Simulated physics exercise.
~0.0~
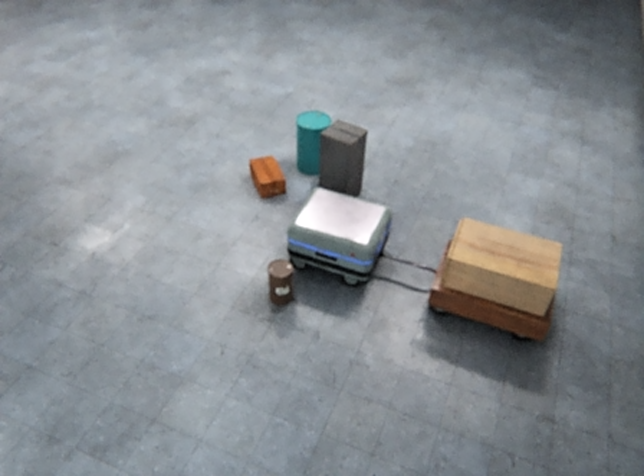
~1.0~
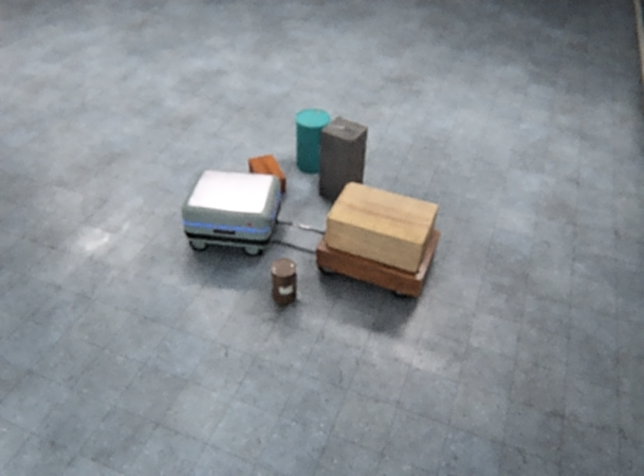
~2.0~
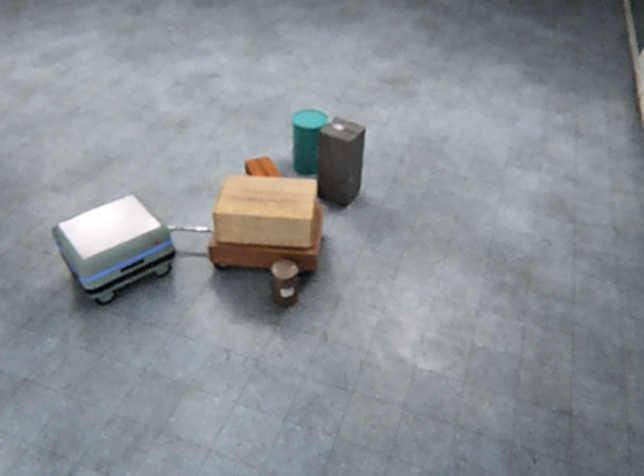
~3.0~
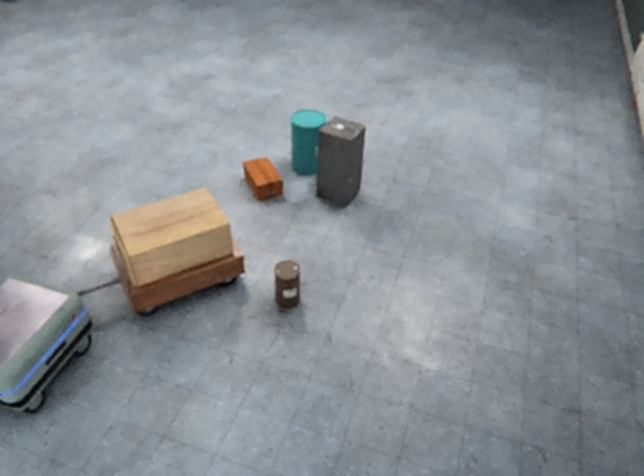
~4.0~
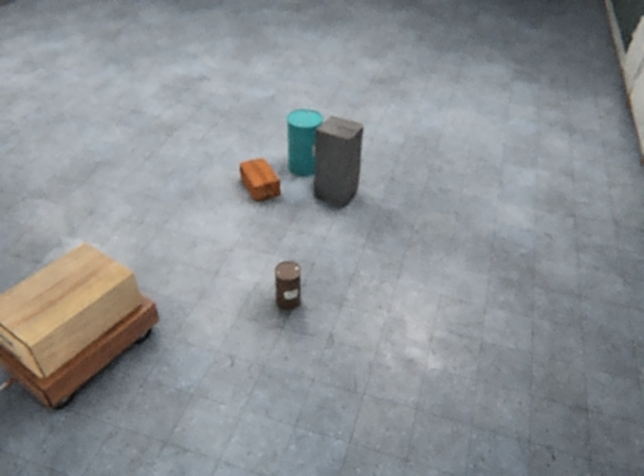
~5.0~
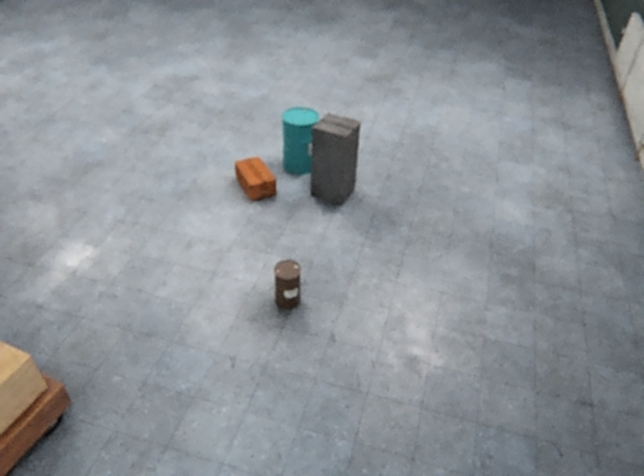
On a grey tiled floor, a tug tows a loaded cart left past four still objects.
